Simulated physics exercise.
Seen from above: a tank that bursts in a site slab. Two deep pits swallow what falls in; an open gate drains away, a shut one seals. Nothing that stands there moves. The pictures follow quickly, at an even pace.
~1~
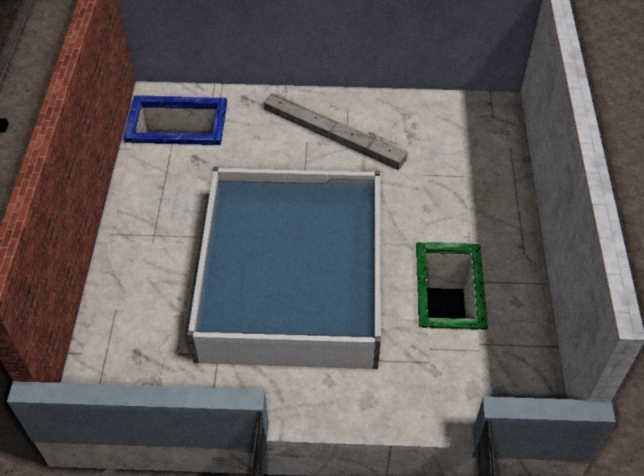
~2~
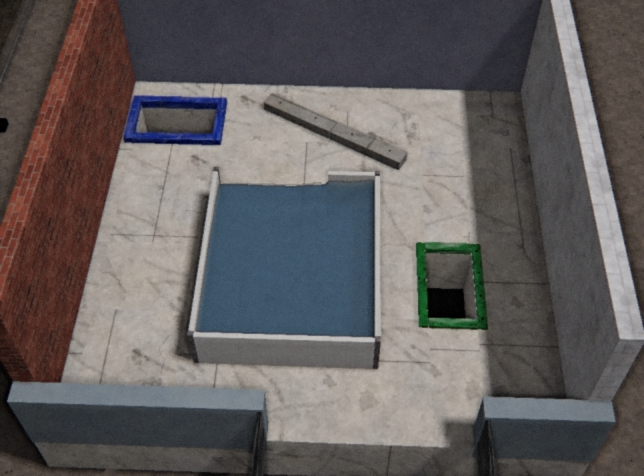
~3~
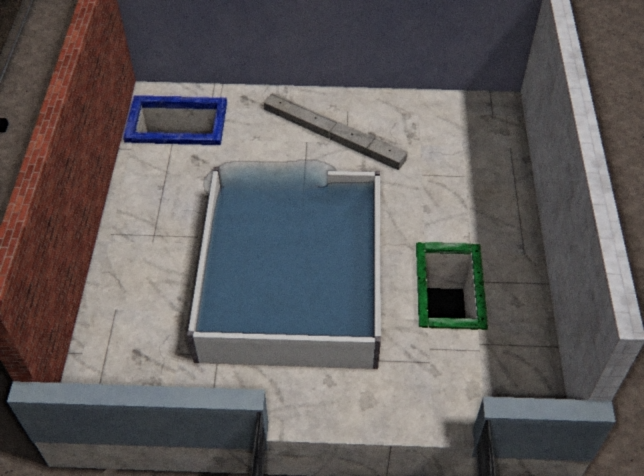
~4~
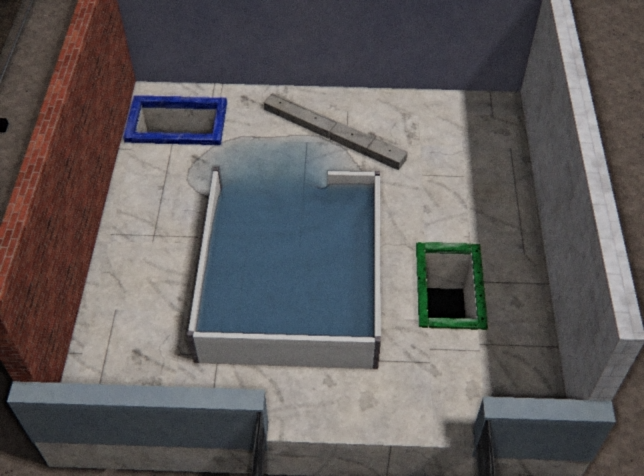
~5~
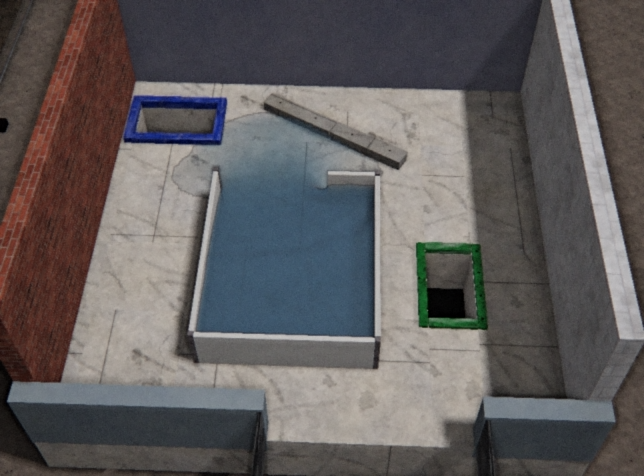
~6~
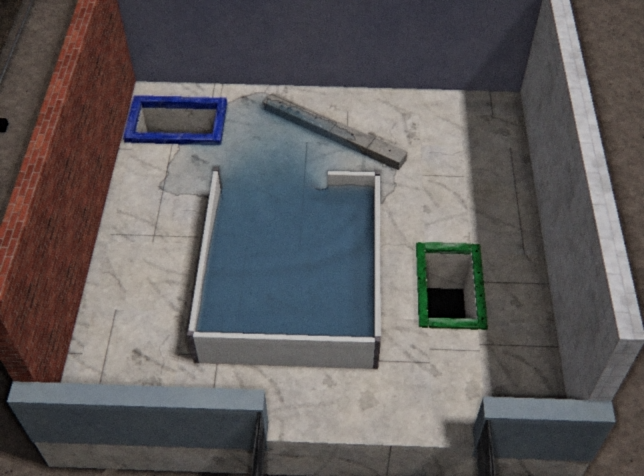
On a pale site slab with a blue-rimmed pit and a green-rimmed pit, still water fills an open tank. Its far side gives way, and water pours out through the gap, fanning across the slab to the long grey beam, then spreading along it to the left and right.
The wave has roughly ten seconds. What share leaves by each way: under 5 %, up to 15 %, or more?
One by one: The gate takes not even 5 %; the blue pit takes above 15 %; the green pit takes not even 5 %.
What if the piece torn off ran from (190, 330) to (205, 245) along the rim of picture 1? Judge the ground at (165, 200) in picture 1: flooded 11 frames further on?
There: Awash.
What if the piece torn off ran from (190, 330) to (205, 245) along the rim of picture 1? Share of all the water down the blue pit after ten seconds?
Parts in a hundred: Blue 8.
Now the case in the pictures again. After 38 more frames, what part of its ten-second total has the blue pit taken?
I make it 90 per cent.
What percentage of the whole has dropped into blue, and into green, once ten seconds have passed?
Roughly 20 per cent, then 2 per cent.
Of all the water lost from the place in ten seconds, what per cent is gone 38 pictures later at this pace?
I make it 75 per cent.
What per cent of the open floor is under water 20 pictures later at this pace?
Near 60 in a hundred.
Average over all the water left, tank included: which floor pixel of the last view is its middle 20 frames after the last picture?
At about (287, 202).
A moment on, water covers 20 % of the floor; the gate 0 %, the blue pit 0 %, the green pit 0 %.
Next, water covers 35 % of the floor; the gate 0 %, the blue pit 3 %, the green pit 0 %.
Then, water covers 60 % of the floor; the gate 0 %, the blue pit 11 %, the green pit 0 %.
Later, water covers 85 % of the floor; the gate 0 %, the blue pit 19 %, the green pit 0 %.
In the end, water covers 95 % of the floor; the gate 3 %, the blue pit 21 %, the green pit 2 %.
